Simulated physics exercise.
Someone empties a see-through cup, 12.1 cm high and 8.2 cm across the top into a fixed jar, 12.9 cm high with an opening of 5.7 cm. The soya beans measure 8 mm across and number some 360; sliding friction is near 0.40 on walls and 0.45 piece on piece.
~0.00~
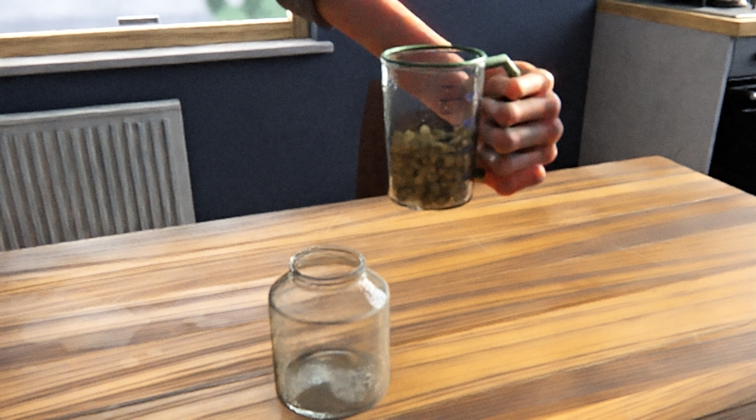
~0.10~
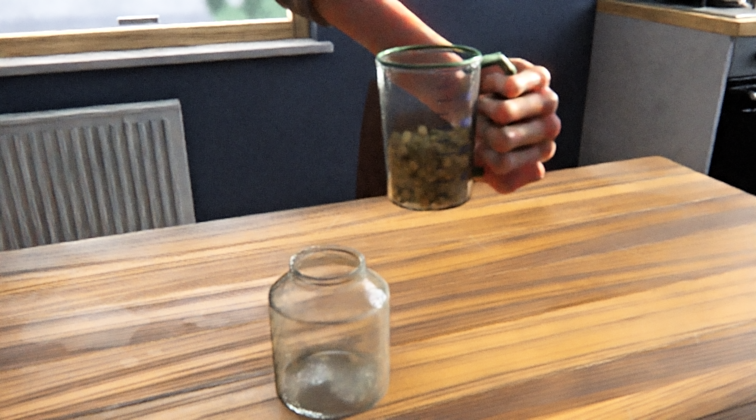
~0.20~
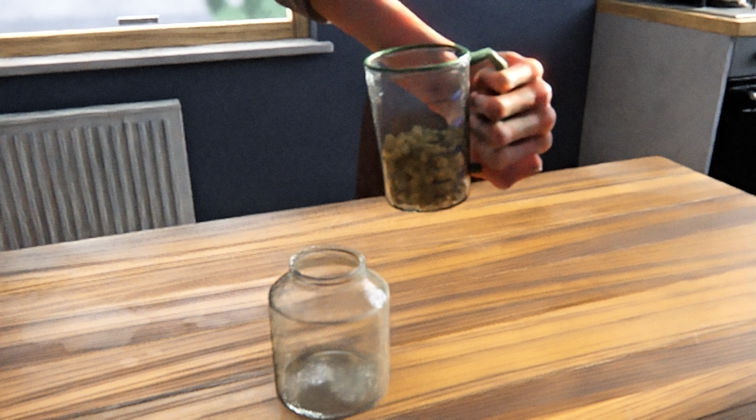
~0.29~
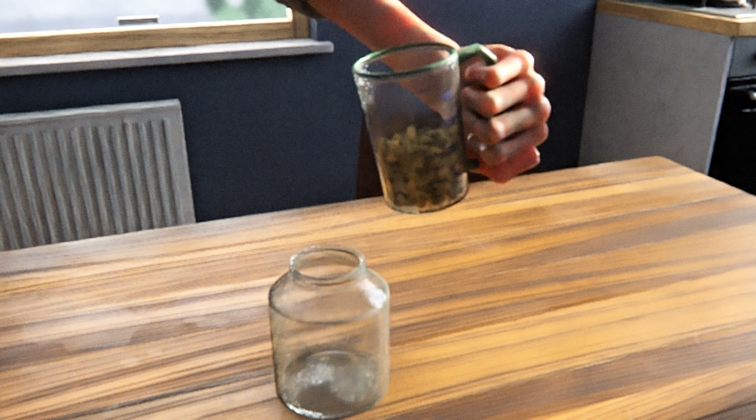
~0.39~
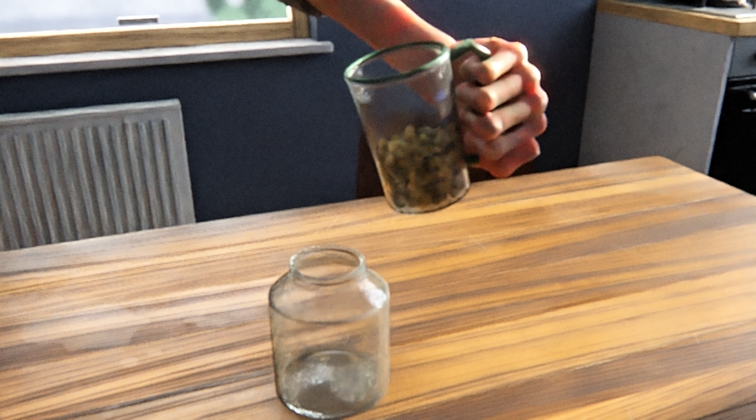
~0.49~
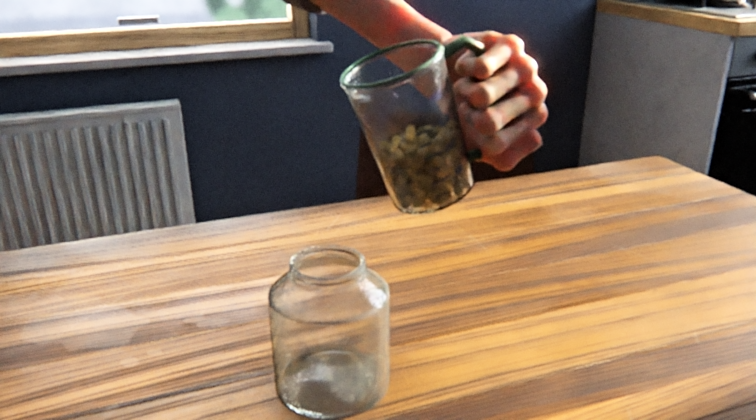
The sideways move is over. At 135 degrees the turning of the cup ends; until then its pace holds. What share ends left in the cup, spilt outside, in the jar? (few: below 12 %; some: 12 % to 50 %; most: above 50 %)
Still above: Hardly any, spilt: Hardly any, jar: The bulk.
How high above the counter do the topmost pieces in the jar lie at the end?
Some 4.5 cm.
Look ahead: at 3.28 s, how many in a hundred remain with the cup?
Some 0 per cent of the load.
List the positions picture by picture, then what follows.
In the first picture, cup at (432, 128), tilt 0 degrees, lip at (386, 59), moved 0.0 cm; middle of the pieces at (431, 160); jar at (330, 324).
In the second picture, cup at (429, 128), tilt 2 degrees, lip at (381, 61), moved 0.3 cm; middle of the pieces at (429, 160).
In the third picture, cup at (422, 129), tilt 6 degrees, lip at (369, 67), moved 0.9 cm; middle of the pieces at (425, 160).
In the fourth picture, cup at (416, 129), tilt 11 degrees, lip at (357, 73), moved 1.5 cm; middle of the pieces at (421, 160).
In the fifth picture, cup at (413, 130), tilt 15 degrees, lip at (349, 78), moved 1.7 cm; middle of the pieces at (421, 160).
In the sixth picture, cup at (413, 130), tilt 19 degrees, lip at (345, 84), moved 1.7 cm; middle of the pieces at (423, 158); jar at (330, 324). The cup's pace is about 45 degrees a second.
After 1.68 s, tilt 73 degrees; the cup holds 100 %, the jar 0 %.
Then, at 2.47 s, tilt 108 degrees; the cup holds 90 %, the jar 5 %.
Then, at 3.28 s, tilt 135 degrees; the cup holds 0 %, the jar 100 %.
In the end, at 3.7 s, still above 0 %, spilt 0 %, jar 100 %.
